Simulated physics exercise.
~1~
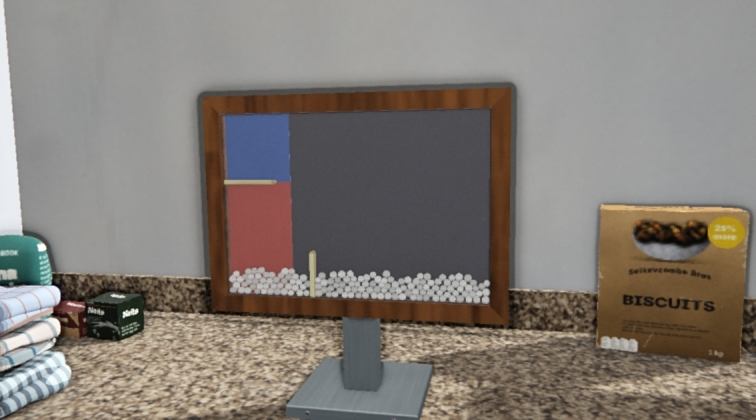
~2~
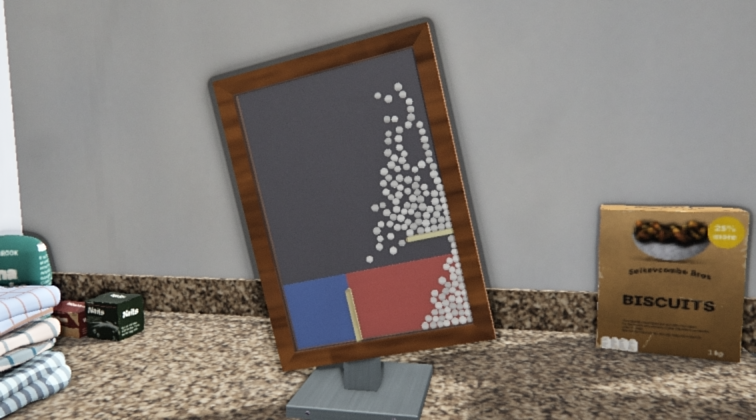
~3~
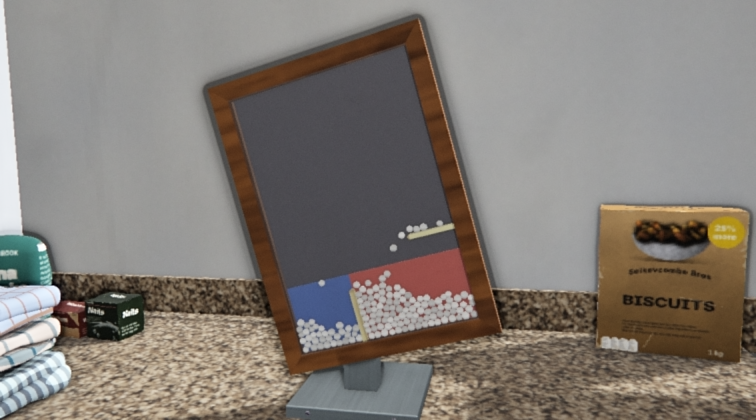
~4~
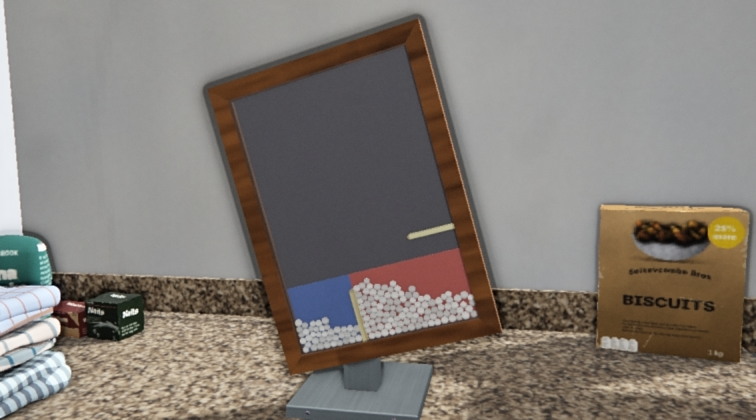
We see a wood-framed case of white beads on a stand turn anticlockwise just past a quarter turn, sending the beads tumbling down the right side and spilling over a divider, until they lie still, mostly in the red pocket with fewer in the blue.
